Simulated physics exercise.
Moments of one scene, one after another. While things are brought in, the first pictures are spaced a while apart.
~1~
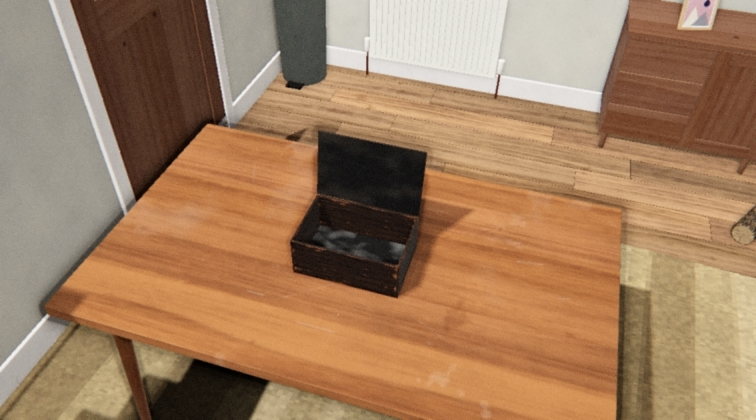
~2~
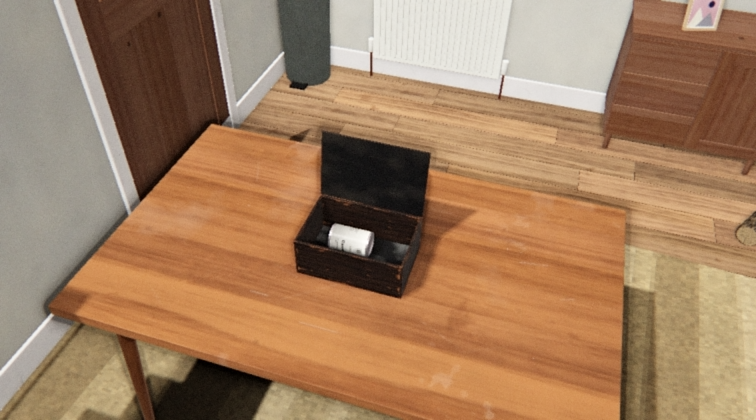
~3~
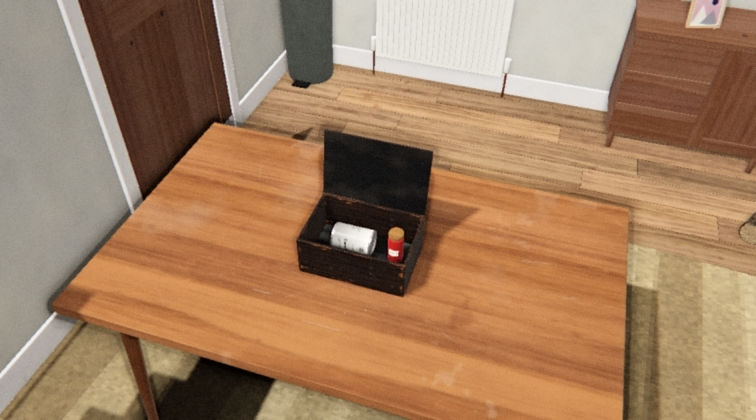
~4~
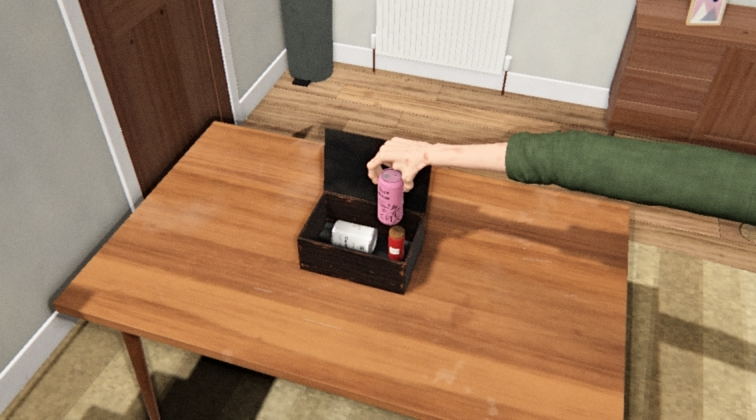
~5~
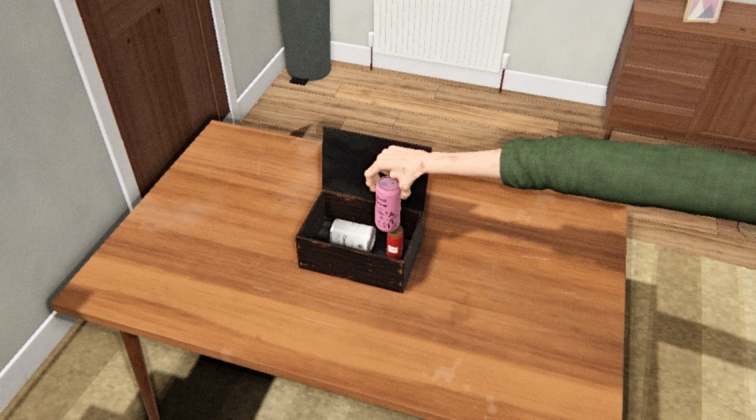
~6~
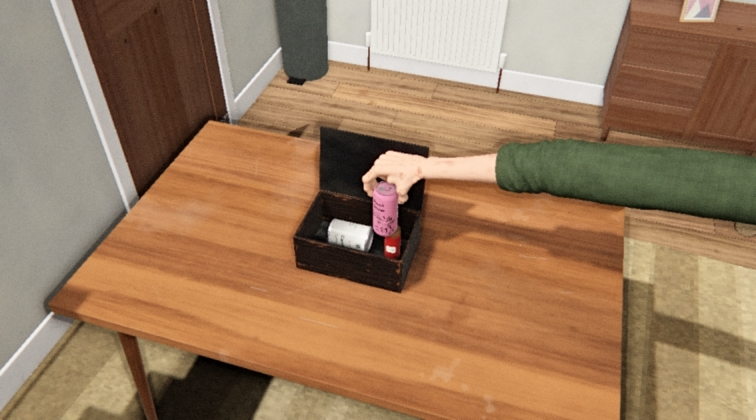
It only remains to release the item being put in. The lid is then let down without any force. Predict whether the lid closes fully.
I predict the lid will seat fully.
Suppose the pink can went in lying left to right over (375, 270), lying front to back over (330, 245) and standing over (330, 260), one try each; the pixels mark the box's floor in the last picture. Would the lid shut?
Okay, so first it closes properly, then it doesn't close, and last it doesn't close.
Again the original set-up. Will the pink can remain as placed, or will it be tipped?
Once everything settles, the pink can ends up at a slant.
Then, 0.60 s past the last view, pink can on its side near (353, 251).
Then, 1.40 s past the last view, lid 75° above the rim; pink can on its side near (347, 259); white tin displaced a little.
Then, 1.80 s past the last view, lid 32° above the rim; pink can on its side near (347, 259); white tin displaced a little.
Then, 2.50 s past the last view, lid shut; pink can on its side near (347, 259); white tin displaced a little.
Finally, lid shut; down or leaning hard in the box, pink can; the other 2 still in place. Final places as the last picture's camera would see them, pink can near (346, 259).
